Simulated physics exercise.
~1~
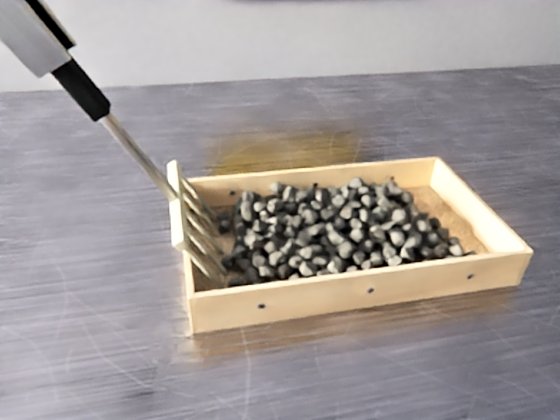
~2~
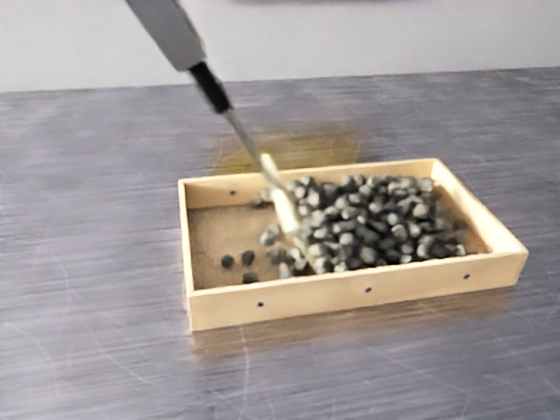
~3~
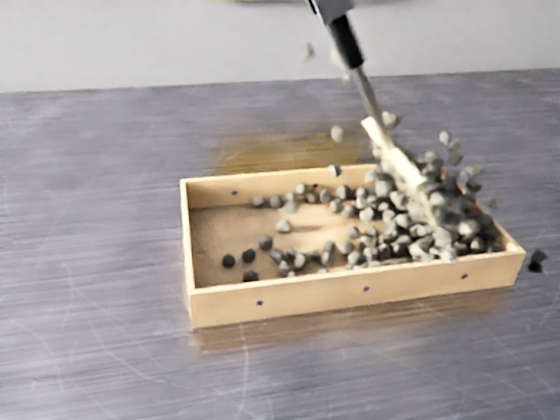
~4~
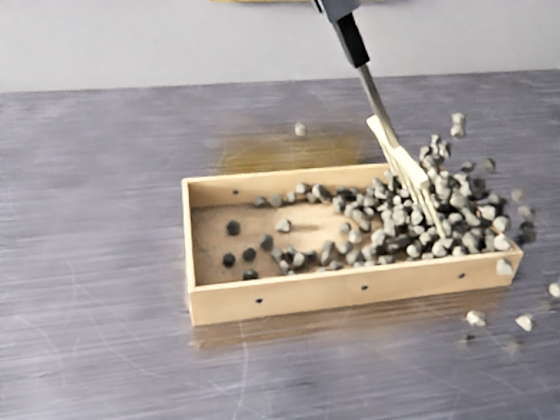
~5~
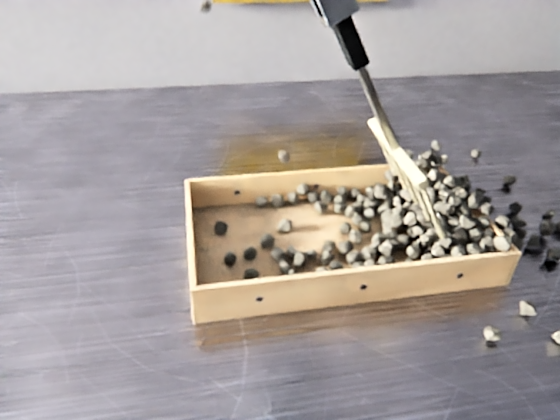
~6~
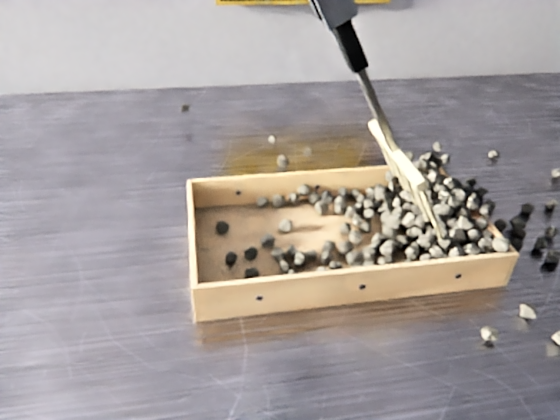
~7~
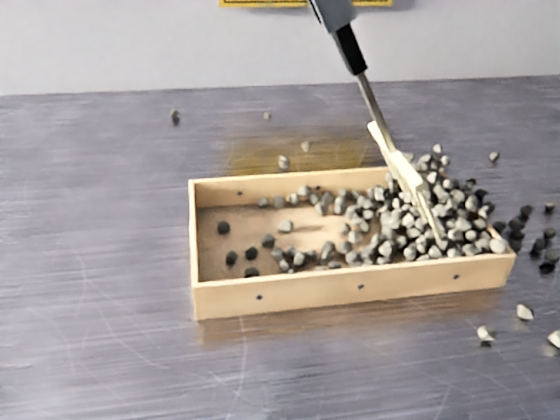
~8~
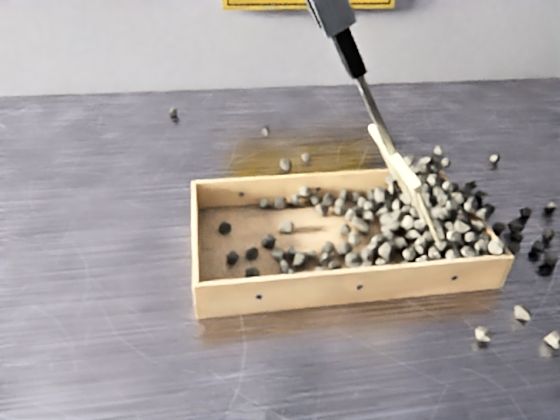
Robot arm sweeping a fork rightward through a wooden tray of grey pebbles, heaping them at the right end and spilling some onto the table.
